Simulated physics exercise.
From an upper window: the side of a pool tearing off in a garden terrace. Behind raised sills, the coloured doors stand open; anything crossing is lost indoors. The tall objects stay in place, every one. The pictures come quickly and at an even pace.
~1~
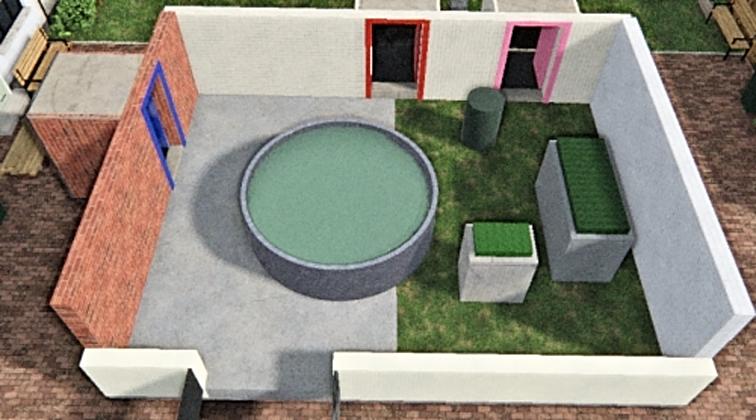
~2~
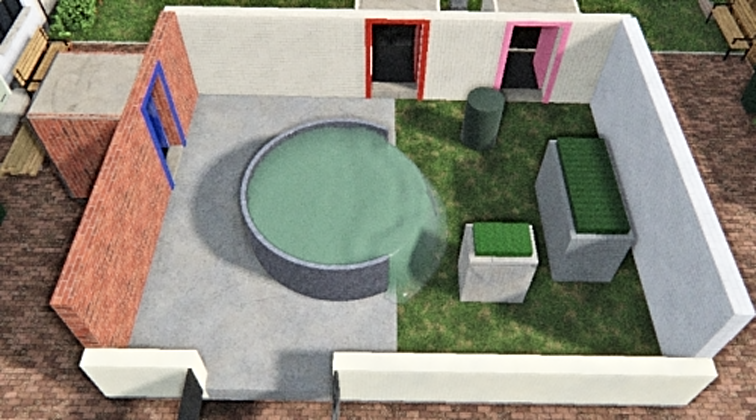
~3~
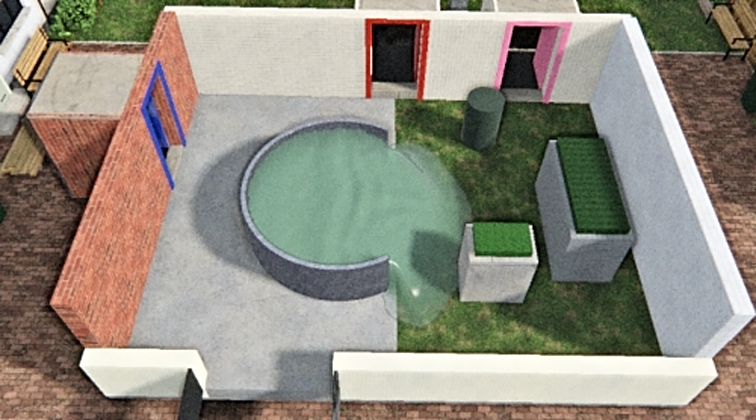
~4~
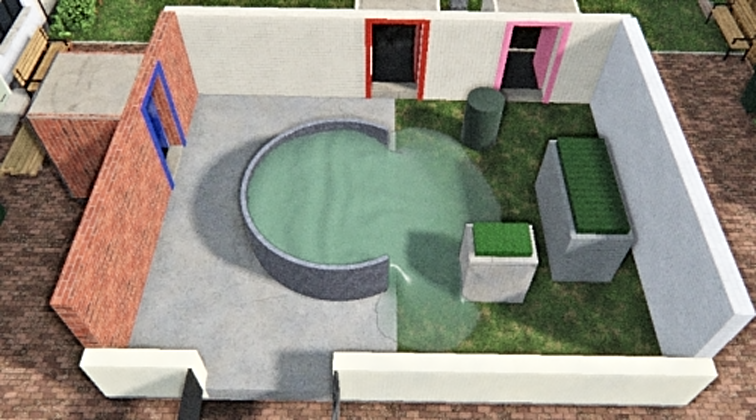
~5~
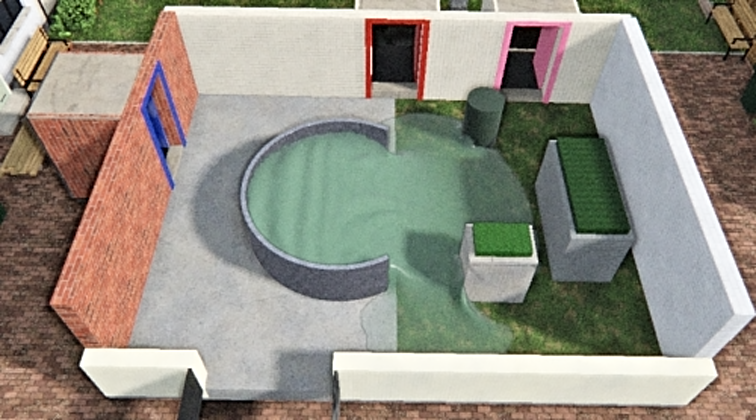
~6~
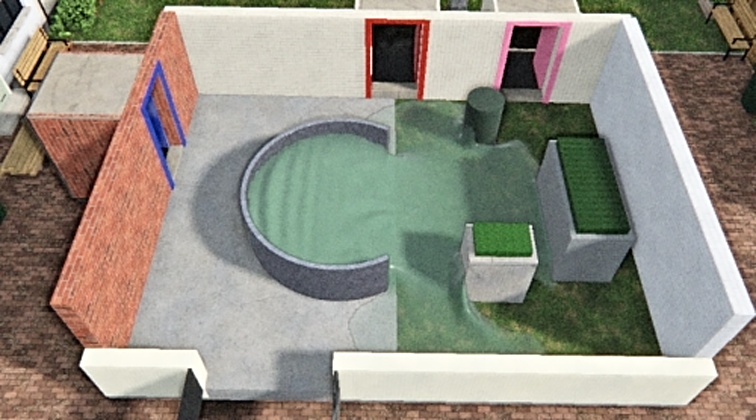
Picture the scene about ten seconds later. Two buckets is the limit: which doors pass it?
As I see it, the pink door tops two buckets; the red door does not top two buckets; the blue door tops two buckets.
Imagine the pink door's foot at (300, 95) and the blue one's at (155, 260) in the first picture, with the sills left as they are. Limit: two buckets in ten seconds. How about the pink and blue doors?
Result: Pink stays beneath the limit, and blue goes beyond the limit.
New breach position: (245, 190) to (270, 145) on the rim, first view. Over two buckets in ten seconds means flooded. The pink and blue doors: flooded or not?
Well, the pink one comes up short, and the blue one crosses the threshold too.
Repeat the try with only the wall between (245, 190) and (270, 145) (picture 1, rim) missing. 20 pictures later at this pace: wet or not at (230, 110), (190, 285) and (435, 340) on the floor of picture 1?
Respectively: Drenched, drenched and parched.
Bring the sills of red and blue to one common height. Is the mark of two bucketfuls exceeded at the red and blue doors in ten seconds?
In that case the red door crosses the line and the blue door remains below the line.
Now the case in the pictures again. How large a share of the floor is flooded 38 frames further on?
About 100 per cent.
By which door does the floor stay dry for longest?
The one in blue.
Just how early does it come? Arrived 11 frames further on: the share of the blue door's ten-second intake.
My figure is 0 in a hundred.
A moment on, water covers 45 % of the floor; the pink door wet at the sill, nothing in, the red door wet at the sill, nothing in, the blue door not reached.
Next, water covers 55 % of the floor; the pink door wet at the sill, nothing in, the red door wet at the sill, nothing in, the blue door not reached.
Then, water covers 80 % of the floor; the pink door far over two buckets in, the red door wet at the sill, nothing in, the blue door not reached.
Later, water covers 100 % of the floor; the pink door far over two buckets in, the red door wet at the sill, nothing in, the blue door wet at the sill, nothing in.
In the end, water covers 100 % of the floor; the pink door far over two buckets in, the red door wet at the sill, nothing in, the blue door over two buckets in.
